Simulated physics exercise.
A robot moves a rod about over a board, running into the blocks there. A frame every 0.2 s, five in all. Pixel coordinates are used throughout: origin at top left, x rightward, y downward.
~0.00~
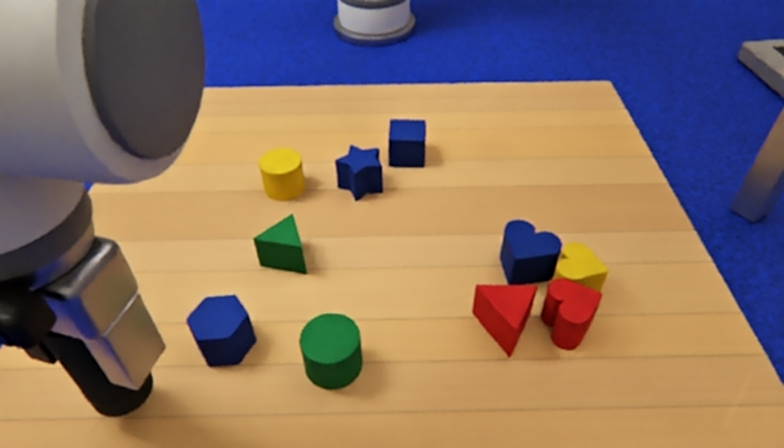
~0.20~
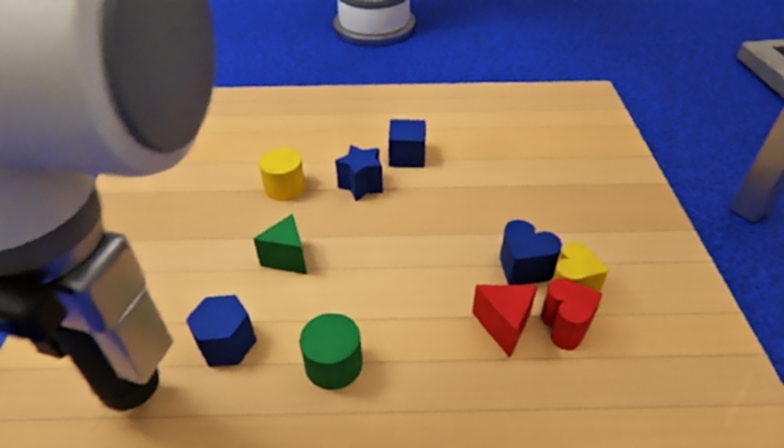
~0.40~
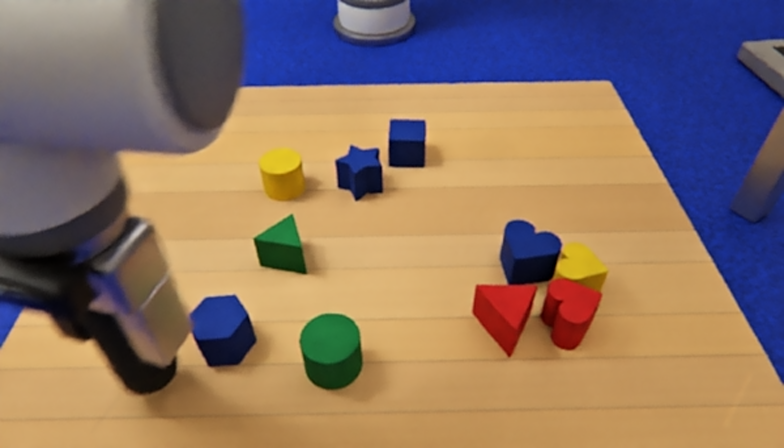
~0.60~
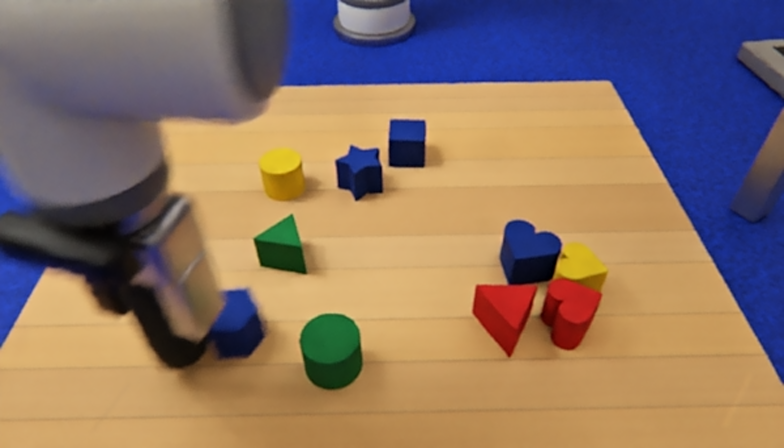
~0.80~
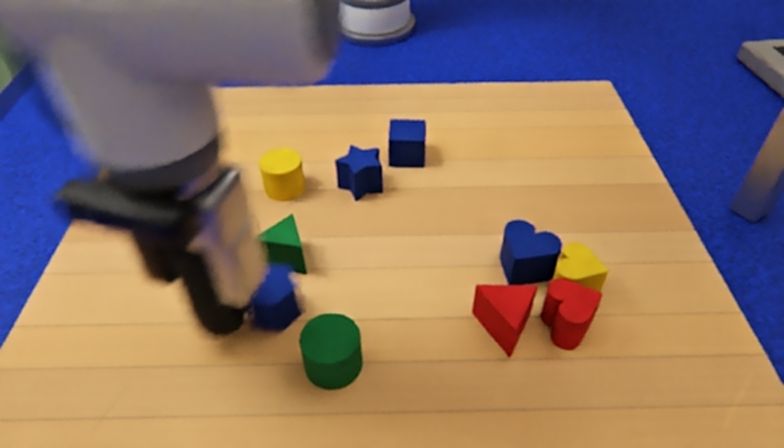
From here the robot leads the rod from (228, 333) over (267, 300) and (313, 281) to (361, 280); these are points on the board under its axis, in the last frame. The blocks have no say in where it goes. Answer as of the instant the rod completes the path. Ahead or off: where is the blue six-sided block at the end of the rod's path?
It is driven along in front.
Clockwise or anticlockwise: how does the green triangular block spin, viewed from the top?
The twist is anticlockwise.
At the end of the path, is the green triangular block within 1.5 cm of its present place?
Yes, it checks out.
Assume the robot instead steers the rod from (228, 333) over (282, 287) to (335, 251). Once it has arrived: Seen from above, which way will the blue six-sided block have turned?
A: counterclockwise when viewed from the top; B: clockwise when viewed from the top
It's B.
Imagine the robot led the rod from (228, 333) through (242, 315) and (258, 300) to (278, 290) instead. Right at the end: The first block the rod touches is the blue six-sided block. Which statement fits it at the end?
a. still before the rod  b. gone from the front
a (still before the rod)
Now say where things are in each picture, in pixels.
Rod tip (124, 391); block tops, blue six-sided block (217, 316); green triangular block (282, 232); green circular block (330, 337), in the first frame.
Rod (131, 386); blocks unchanged, in the second frame.
Rod (151, 371); blocks unchanged, in the third frame.
Rod (182, 347); blue six-sided block (229, 309), in the fourth frame.
Rod (222, 317); blue six-sided block (269, 283); green triangular block (282, 232); green circular block (330, 337), in the fifth frame.
On the path given first. One third of the way, rod (263, 283); blue six-sided block (310, 259); green triangular block (285, 230), turned 15° anticlockwise.
Two thirds of the way, rod (312, 264); blue six-sided block (359, 244), turned 15° clockwise; green triangular block (287, 228), turned 25° anticlockwise.
At the end, rod (360, 264); blue six-sided block (405, 238); green triangular block (287, 228), turned 25° anticlockwise; green circular block in place.
